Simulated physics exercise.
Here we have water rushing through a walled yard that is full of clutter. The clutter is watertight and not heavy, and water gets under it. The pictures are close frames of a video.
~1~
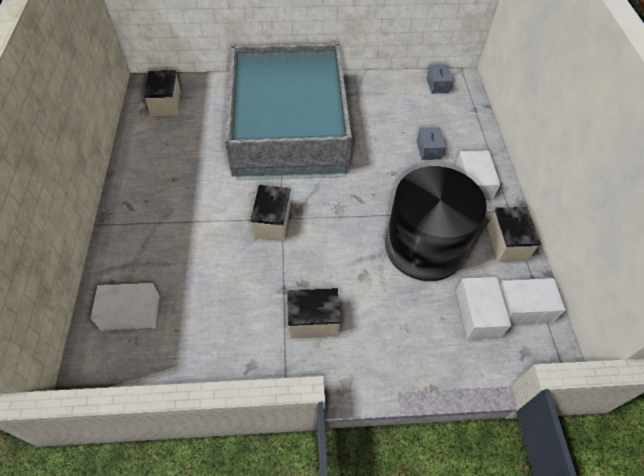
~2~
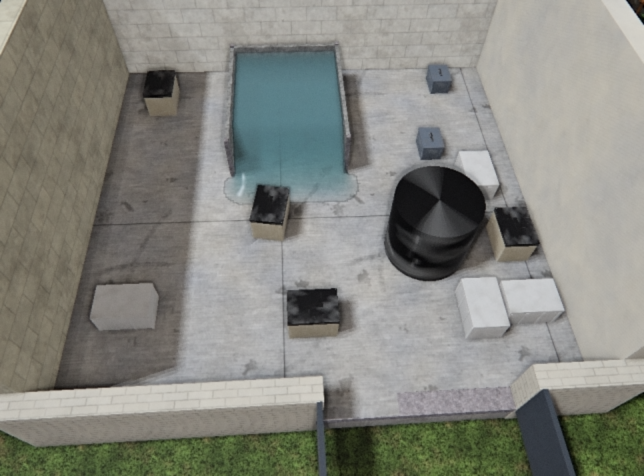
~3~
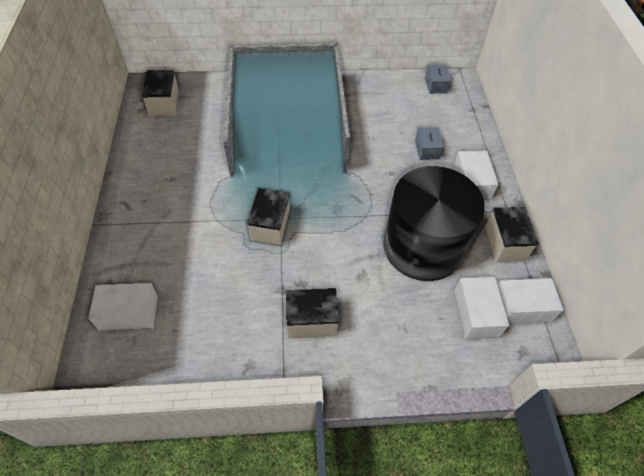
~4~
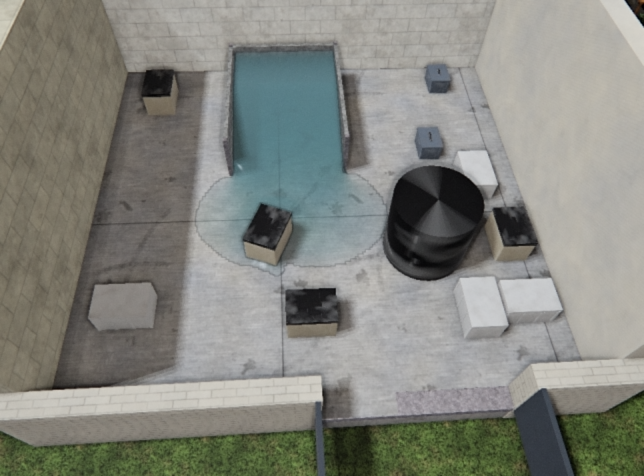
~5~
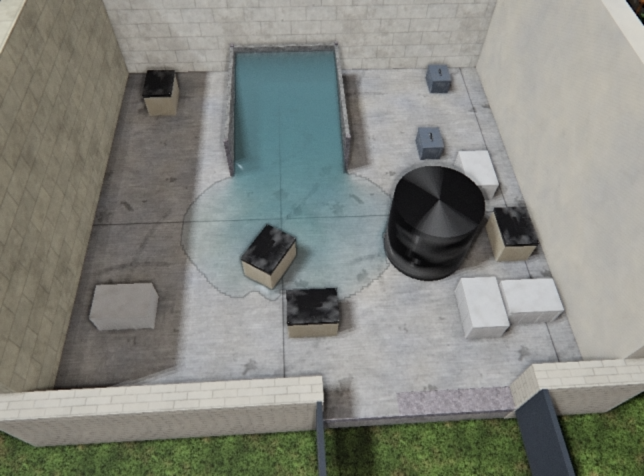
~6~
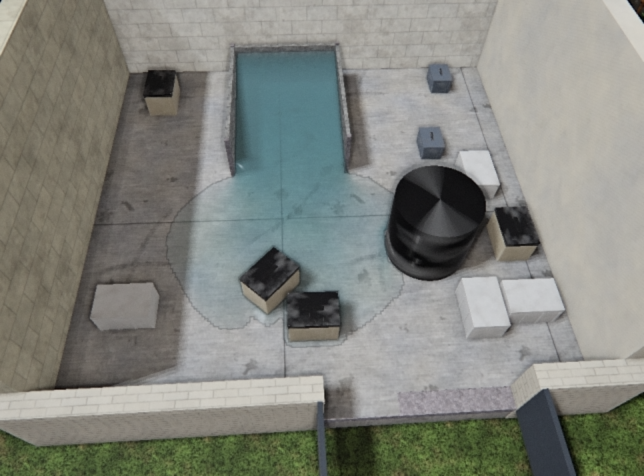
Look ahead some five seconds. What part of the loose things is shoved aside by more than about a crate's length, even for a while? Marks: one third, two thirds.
Share: Not even a third.
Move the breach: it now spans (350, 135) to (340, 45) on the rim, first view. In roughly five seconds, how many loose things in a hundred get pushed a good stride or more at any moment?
Close to 60 %.
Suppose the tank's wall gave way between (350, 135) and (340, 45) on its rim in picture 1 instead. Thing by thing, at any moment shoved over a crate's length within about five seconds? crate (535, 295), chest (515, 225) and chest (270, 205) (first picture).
As listed: That far or more, moved that far, under that.
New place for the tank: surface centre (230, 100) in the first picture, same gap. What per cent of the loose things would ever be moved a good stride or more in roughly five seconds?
Roughly 30 per cent.
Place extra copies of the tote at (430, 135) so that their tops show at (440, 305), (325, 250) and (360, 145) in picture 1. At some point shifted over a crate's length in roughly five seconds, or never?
As listed: Never so far, pushed that far, never so far.
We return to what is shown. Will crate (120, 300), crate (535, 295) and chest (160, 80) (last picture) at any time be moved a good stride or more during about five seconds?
One after the other: Moved that far, under that, never so far.
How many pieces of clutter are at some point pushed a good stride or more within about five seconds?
I count 3.
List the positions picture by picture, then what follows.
The first picture shows a chest at (270, 203), on the bottom; a chest at (313, 306), on the bottom; 0 of 10 have shifted.
The second picture shows a chest at (270, 203) rests on the ground; a chest at (312, 306), on the bottom; 0 of 10 have shifted.
The third picture shows a chest at (269, 208) rests on the ground, close to its start; a chest at (312, 306), on the bottom; 1 of 10 have shifted.
The fourth picture shows a chest at (267, 225) rests on the ground, a stride from its start; a chest at (311, 305) rests on the ground; 1 of 10 have shifted.
The fifth picture shows a chest at (268, 248), on the bottom, a stride from its start; a chest at (312, 305) rests on the ground; 1 of 10 have shifted.
The sixth picture shows a chest at (269, 272) rests on the ground, a stride from its start; a chest at (313, 309), on the bottom, close to its start; 1 of 10 have shifted.
A moment on, 2 of 10 are well off their spots; 0 afloat.
Next, 3 of 10 are well off their spots; 3 afloat.
Later, 2 of 10 are well off their spots; 2 afloat.
In the end, 3 of 10 are well off their spots, and 3 have been at some point; 2 afloat.
